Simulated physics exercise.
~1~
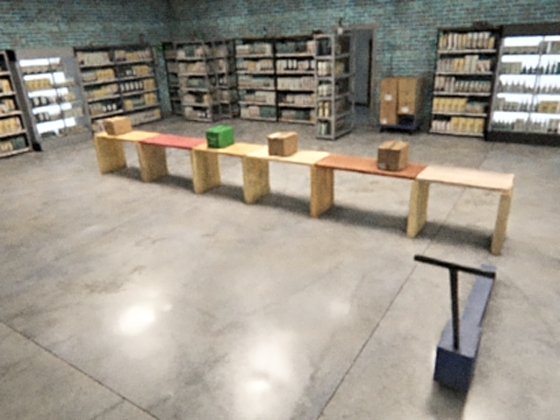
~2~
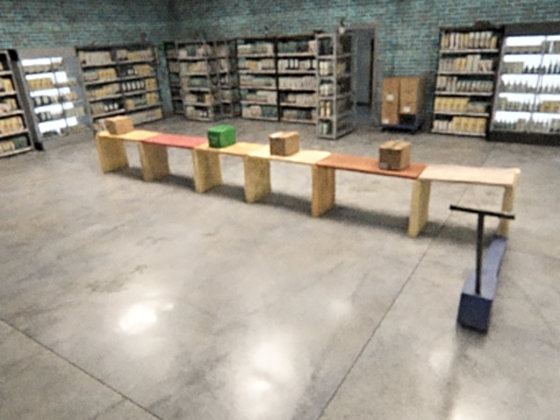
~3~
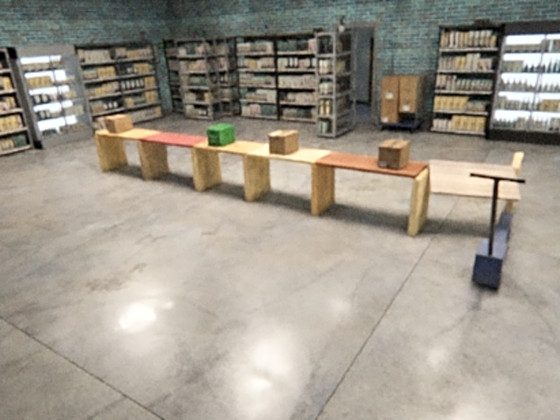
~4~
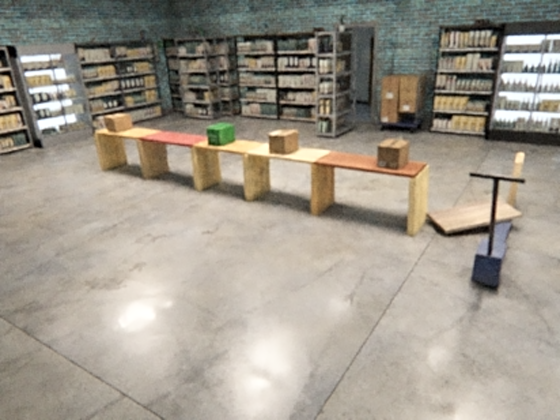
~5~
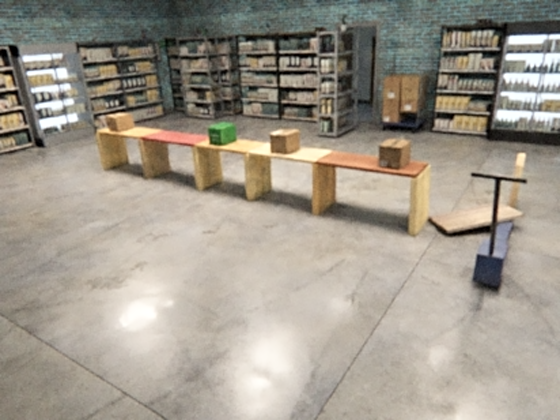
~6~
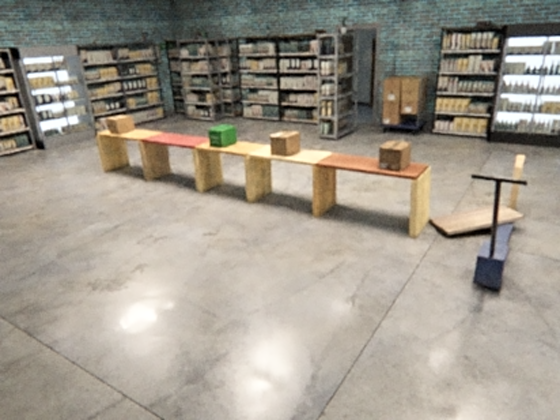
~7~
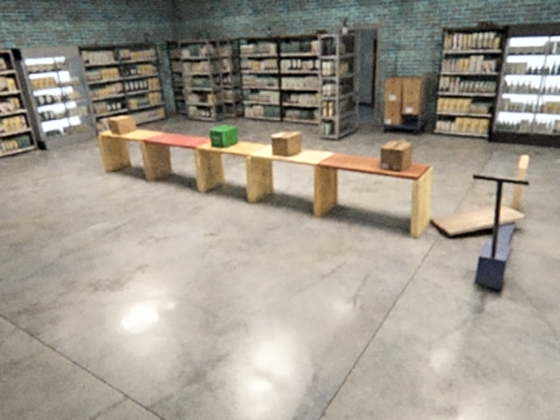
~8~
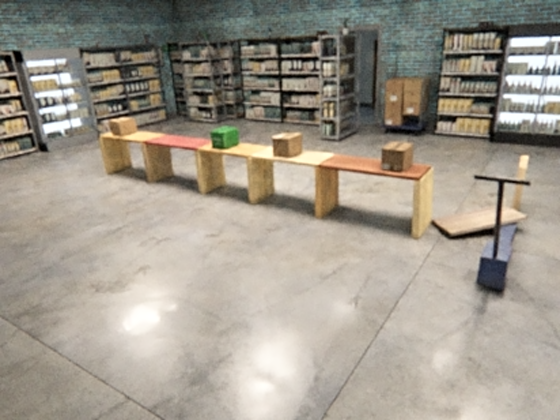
The clip opens on a shop with a row of upright timber slabs carrying loose boards, with cartons, one of them green, resting on top. A narrow dark floor jack with a tall handle stands at the near right and slides away from the viewer toward the end upright. As it pushes in, that upright shifts backward but stays standing, and the pale end board tilts. The board then drops off the row and comes to rest slanted low beside the jack. The jack stops there, and the rest of the row, including the red board and green carton, stays in place.
